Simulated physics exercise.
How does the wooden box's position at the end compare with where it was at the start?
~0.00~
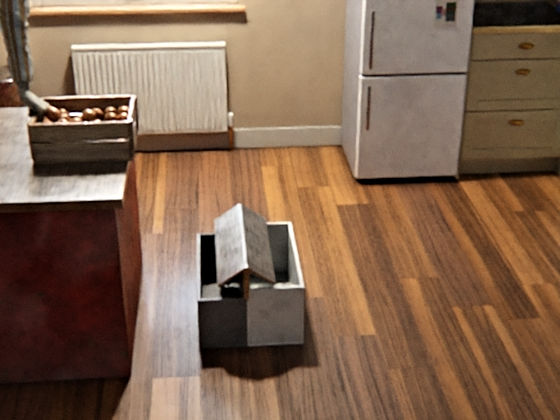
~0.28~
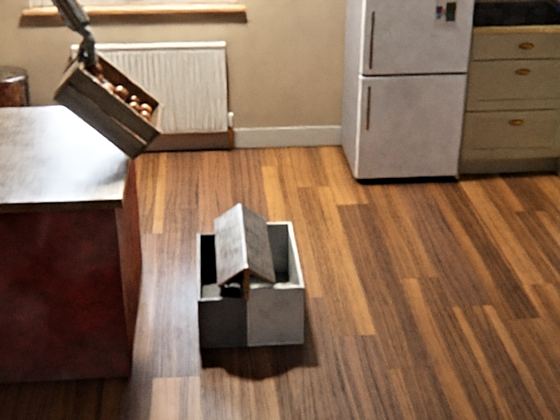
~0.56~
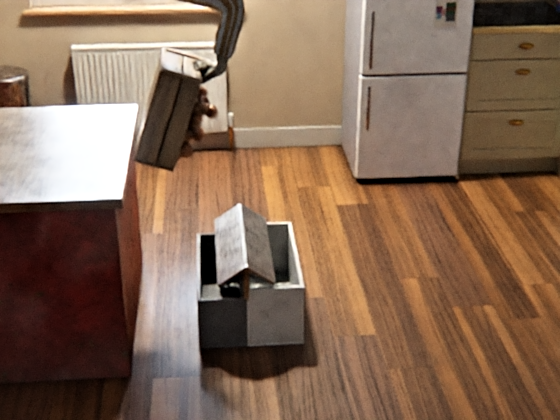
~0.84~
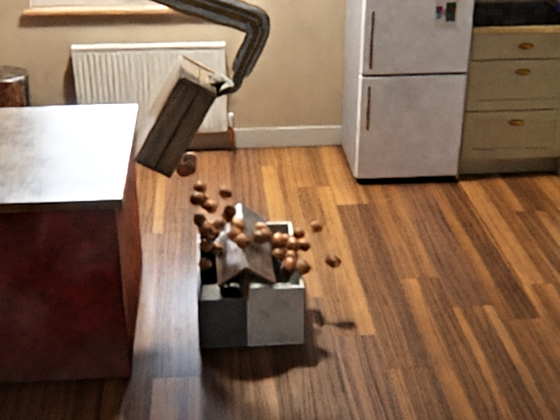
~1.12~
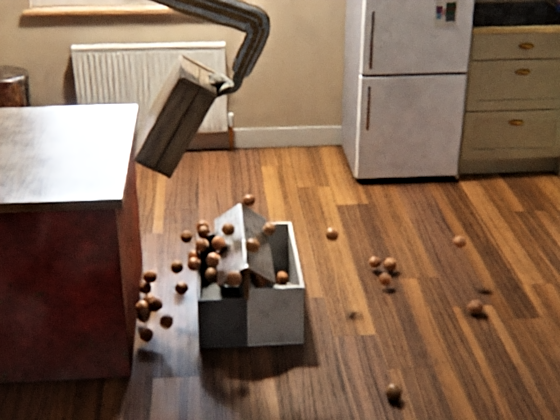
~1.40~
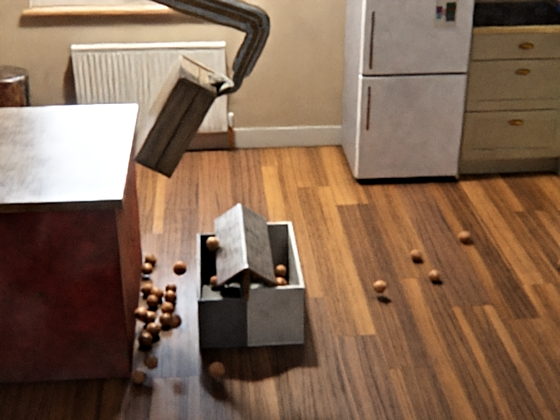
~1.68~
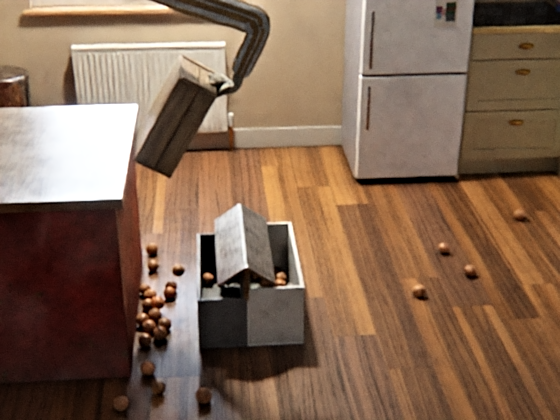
At the start the wooden box sits upright on top of the bench at the left. At the end it is farther right, hanging steeply tipped from the mechanical arm in the air just past the bench's edge.
In a kitchen with a striped wooden floor, seen from a raised, still viewpoint, a wooden box of brown onions sits on a dark red bench at the left. A grey box and a white tote stand side by side on the floor, with a peaked ridge over their divide. A dark mechanical arm lifts the wooden box, carries it right and tips it well past its side. The onions pour onto the ridge and scatter both ways. Some settle in the containers, many gather on the floor beside the bench, and others roll off to the right, while the emptied box hangs tilted.
